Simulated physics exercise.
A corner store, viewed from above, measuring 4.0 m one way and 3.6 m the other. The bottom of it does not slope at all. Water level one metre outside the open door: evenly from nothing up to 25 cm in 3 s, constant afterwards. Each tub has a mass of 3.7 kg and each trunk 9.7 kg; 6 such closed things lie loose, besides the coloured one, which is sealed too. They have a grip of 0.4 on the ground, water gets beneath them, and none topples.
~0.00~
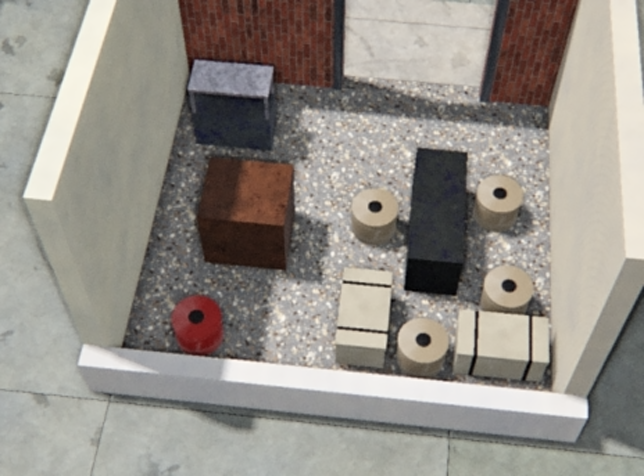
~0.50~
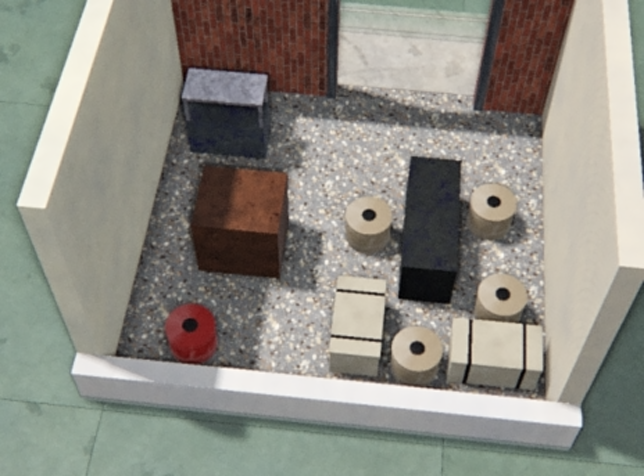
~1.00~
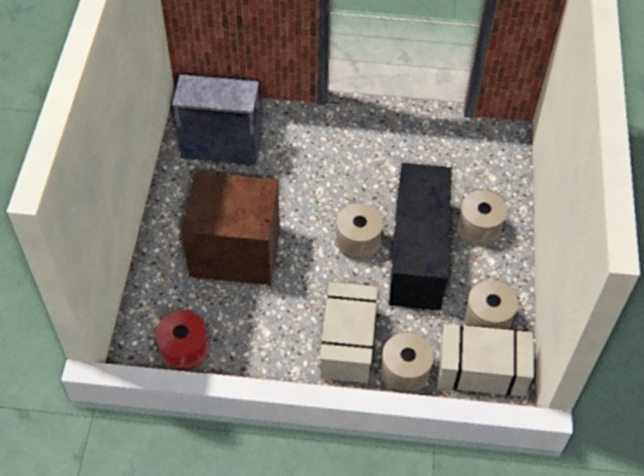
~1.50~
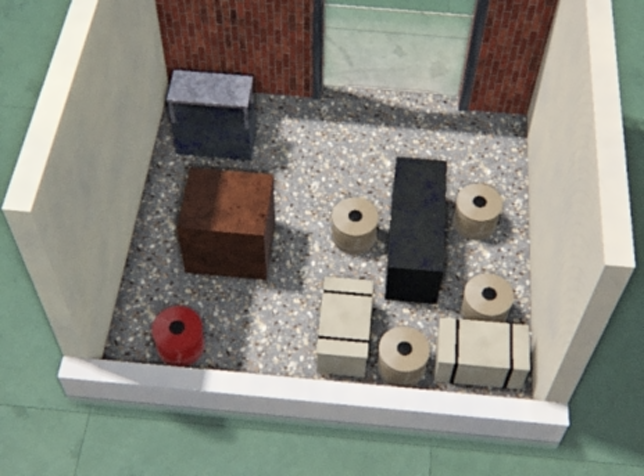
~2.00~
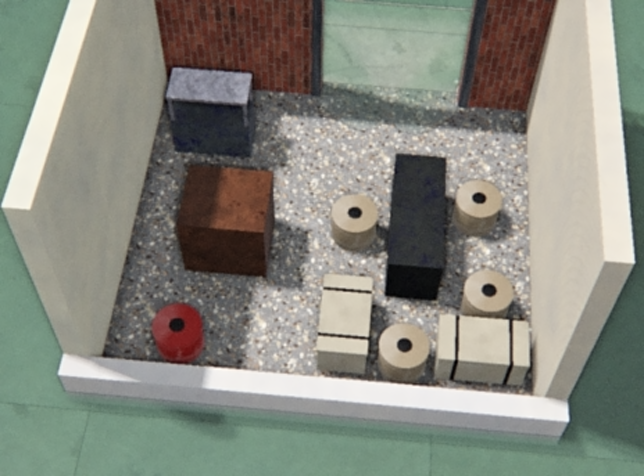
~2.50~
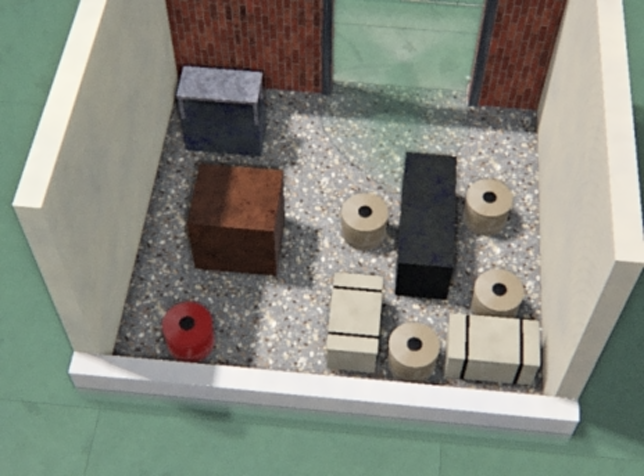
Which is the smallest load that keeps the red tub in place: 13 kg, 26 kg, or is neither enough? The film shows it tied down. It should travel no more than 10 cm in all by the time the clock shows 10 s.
Neither one works.
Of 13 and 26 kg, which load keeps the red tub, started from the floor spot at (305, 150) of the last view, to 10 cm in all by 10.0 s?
Note: None OK.
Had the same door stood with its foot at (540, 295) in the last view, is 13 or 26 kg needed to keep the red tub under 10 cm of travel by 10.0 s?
Result: Neither option suffices.
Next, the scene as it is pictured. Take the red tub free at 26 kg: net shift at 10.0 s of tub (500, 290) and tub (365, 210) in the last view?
Respectively 200 and 200 cm.
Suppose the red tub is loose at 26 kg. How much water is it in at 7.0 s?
Close to 9 cm deep.
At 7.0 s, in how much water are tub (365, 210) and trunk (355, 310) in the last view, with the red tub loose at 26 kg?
Close to 14 and 13 centimetres.
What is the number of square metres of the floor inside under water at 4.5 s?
Near 9.0 m2 in all.
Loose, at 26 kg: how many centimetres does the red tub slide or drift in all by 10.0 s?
Roughly 60 centimetres.
After 3.5 s the red tub would be 0 cm from its start with 13 kg and 0 cm from its start with 26 kg; 0 cm of water round it then.
After 4.5 s the red tub would be 0 cm from its start with 13 kg and 0 cm from its start with 26 kg; 1 cm of water round it then.
After 7.0 s the red tub would be 56 cm from its start with 13 kg and 0 cm from its start with 26 kg; 9 cm of water round it then.
After 10.0 s the red tub would be 151 cm from its start with 13 kg and 38 cm from its start with 26 kg; 17 cm of water round it then.
